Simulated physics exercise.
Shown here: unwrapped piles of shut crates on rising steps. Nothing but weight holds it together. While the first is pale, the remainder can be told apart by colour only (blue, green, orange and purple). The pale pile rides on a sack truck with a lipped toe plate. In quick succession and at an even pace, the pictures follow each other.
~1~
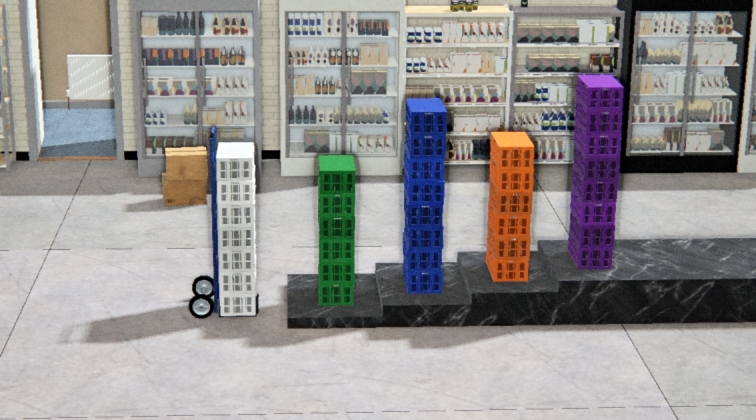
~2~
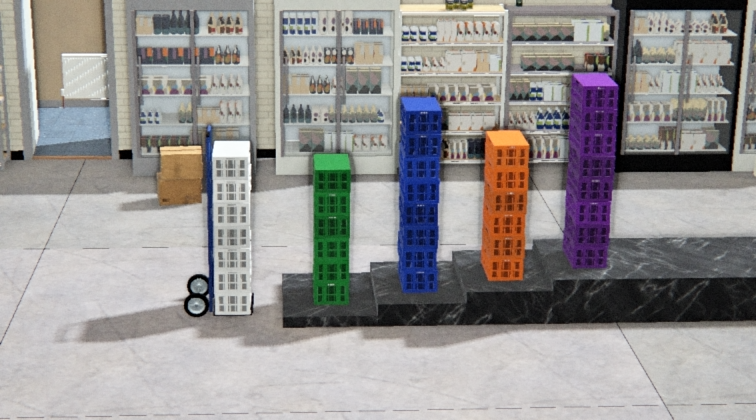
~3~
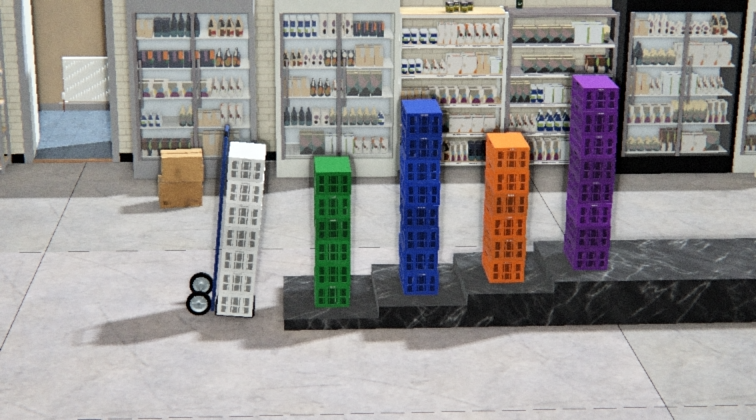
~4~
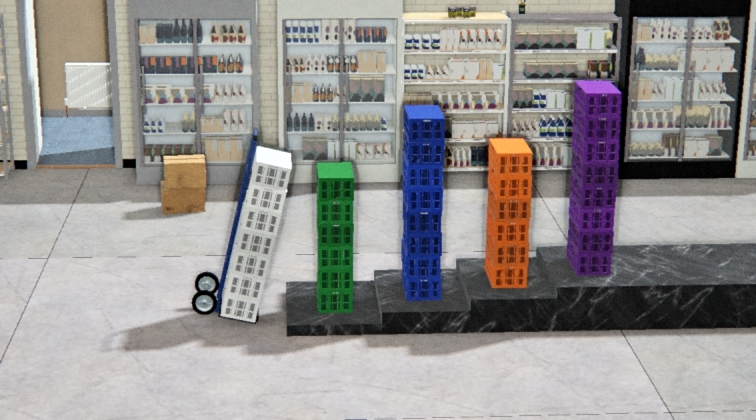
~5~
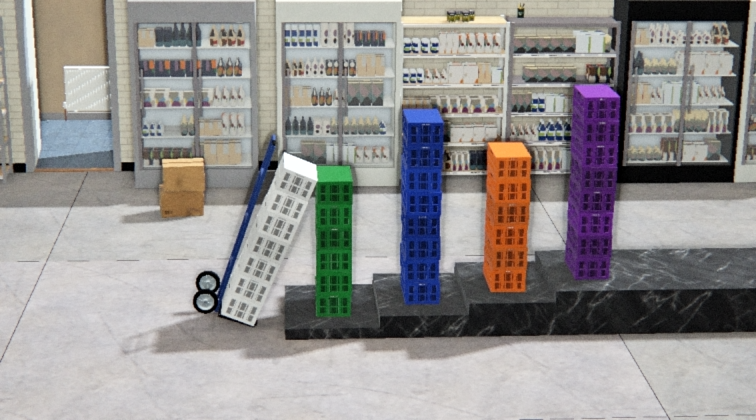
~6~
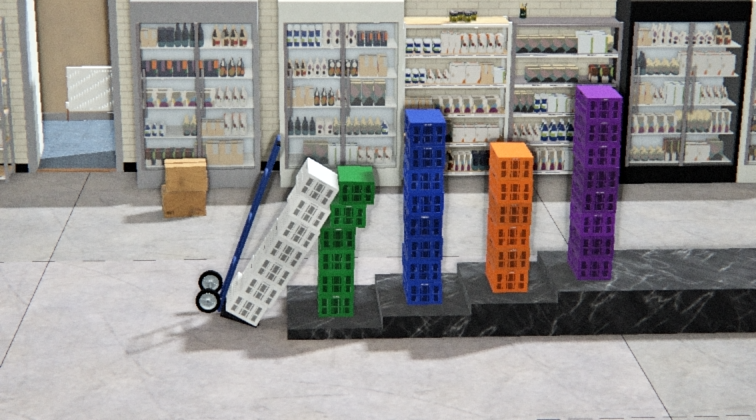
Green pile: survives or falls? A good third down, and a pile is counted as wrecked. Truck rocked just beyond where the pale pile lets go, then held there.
Falls.
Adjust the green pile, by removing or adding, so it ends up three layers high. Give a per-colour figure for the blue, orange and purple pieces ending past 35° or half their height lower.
Per pile, blue = 0, orange = 0, purple = 0.
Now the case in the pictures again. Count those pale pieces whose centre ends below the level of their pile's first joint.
Counting them up gives 1.
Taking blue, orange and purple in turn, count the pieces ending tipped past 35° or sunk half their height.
Blue: 8, orange: 6, purple: 8.
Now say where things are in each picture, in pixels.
In the first picture (we follow the side turned to the camera), truck frame (212, 174) level; top green crate (338, 182); top purple crate (605, 99); no other piece has moved.
The second picture shows truck frame (208, 173) level; top green crate (333, 181).
The third picture shows truck frame (223, 173) rocked a little, top of the pale pile leaning a little; top green crate (334, 184); no other piece has moved.
The fourth picture shows truck frame (247, 176) rocked a little, top of the pale pile leaning a little; top green crate (336, 189); no other piece has moved.
The fifth picture shows truck frame (262, 180) rocked clearly, top of the pale pile leaning clearly; top green crate (335, 193); no other piece has moved.
The sixth picture shows truck frame (266, 180) rocked clearly, top of the pale pile leaning well over; top green crate (357, 193) displaced about its own height; top orange crate (515, 169); 2 stirred so far.
Soon, 7 of the pale pile down; 6 of the 6 green crates down (6 of 28 in all colours); top green crate tipped well over, about its own height lower; top blue crate tipped clearly.
A while on, 7 of the pale pile down; 6 of the 6 green crates down (28 of 28 in all colours); top green crate tipped well over, some two heights lower; top purple crate tipped steeply, some two heights lower.
Finally, 7 of the pale pile down; 6 of the 6 green crates down (28 of 28 in all colours); top green crate tipped well over, some two heights lower; top purple crate on its side. Seen by the last camera, middles, top green crate near (457, 233).
